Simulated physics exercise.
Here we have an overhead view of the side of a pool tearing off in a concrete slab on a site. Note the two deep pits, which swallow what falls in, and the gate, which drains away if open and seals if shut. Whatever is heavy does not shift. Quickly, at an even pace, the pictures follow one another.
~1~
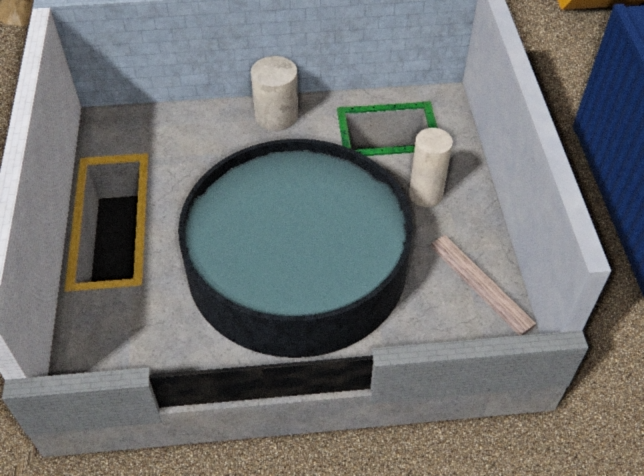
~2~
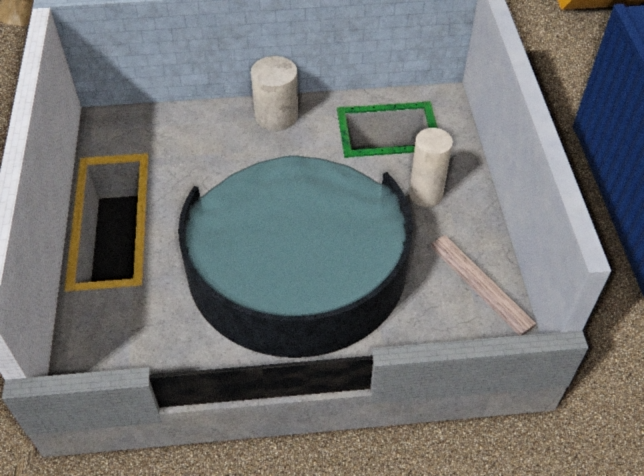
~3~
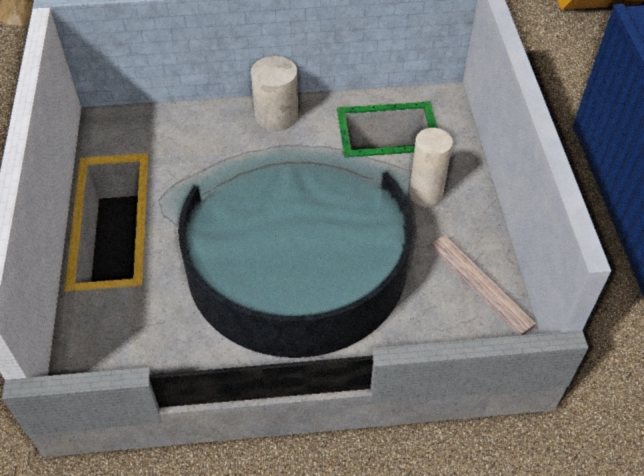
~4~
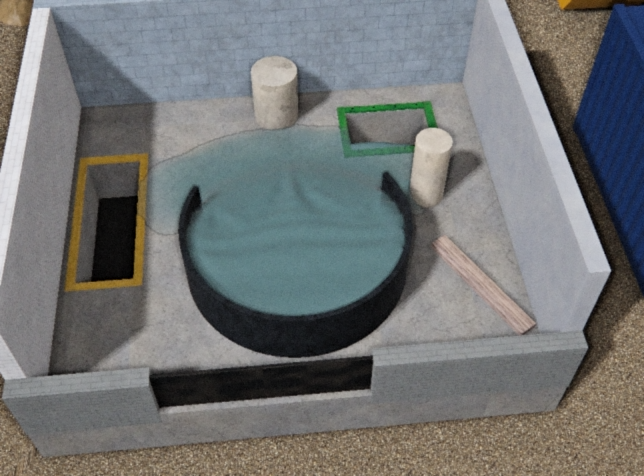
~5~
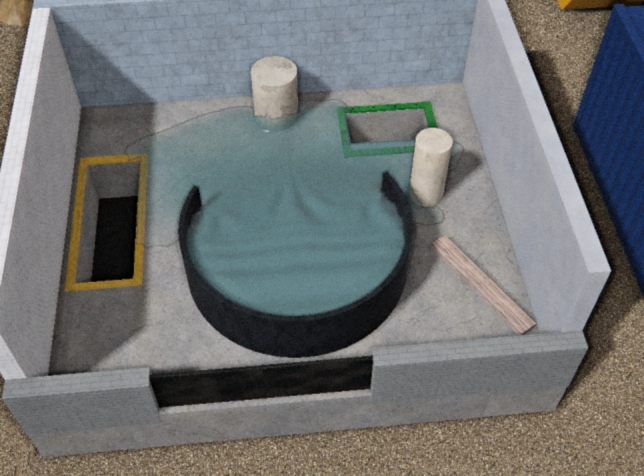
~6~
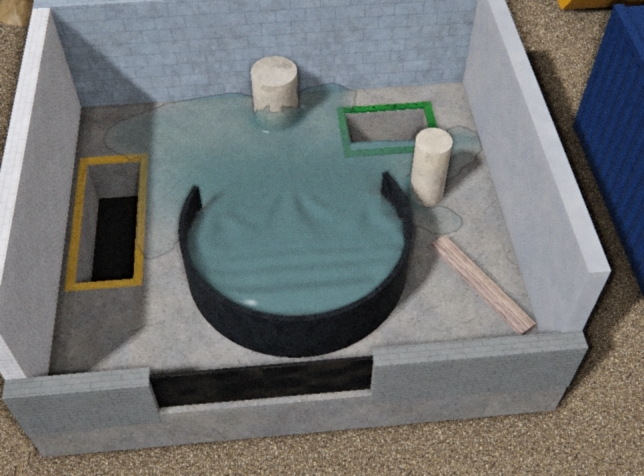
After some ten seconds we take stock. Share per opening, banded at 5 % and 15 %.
Gate - under 5 %, yellow pit - over 15 %, green pit - over 15 %.
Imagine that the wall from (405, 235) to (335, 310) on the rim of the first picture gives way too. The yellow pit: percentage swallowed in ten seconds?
The yellow pit takes 15 per cent.
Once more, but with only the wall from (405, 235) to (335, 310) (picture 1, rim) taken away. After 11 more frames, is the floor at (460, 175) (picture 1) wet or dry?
Bottom line - sodden.
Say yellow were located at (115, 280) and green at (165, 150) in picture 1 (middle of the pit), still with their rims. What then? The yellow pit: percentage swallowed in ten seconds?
Parts in a hundred: Yellow 20.
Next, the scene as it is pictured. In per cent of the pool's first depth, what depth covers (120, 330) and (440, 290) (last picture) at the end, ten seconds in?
Estimate, in order: 4 and 8 percent.
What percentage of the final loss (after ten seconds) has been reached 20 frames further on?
Near 55 %.
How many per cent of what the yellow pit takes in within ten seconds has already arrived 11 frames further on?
Around 10 in a hundred.
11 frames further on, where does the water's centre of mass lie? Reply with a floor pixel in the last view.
I'd say near (269, 184).
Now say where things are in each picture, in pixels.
The round tank at (296, 225) is whole and still, in the first frame.
Water pours out on the round tank's far side and has run to a hidden place, in the second frame.
The front is at (169, 213), out from the gap on the round tank's far side, in the third frame.
The front is at (141, 187), out from the gap on the round tank's far side, in the fourth frame.
Water pours out on the round tank's far side and has run to (456, 145), in the fifth frame.
Water pours out on the round tank's far side and has run to (477, 138), in the sixth frame.
A moment on, water covers 50 % of the floor; the gate 0 %, the yellow pit 2 %, the green pit 7 %.
Next, water covers 55 % of the floor; the gate 0 %, the yellow pit 4 %, the green pit 14 %.
Then, water covers 65 % of the floor; the gate 0 %, the yellow pit 14 %, the green pit 23 %.
Later, water covers 85 % of the floor; the gate 0 %, the yellow pit 28 %, the green pit 29 %.
In the end, water covers 95 % of the floor; the gate 0 %, the yellow pit 36 %, the green pit 32 %.
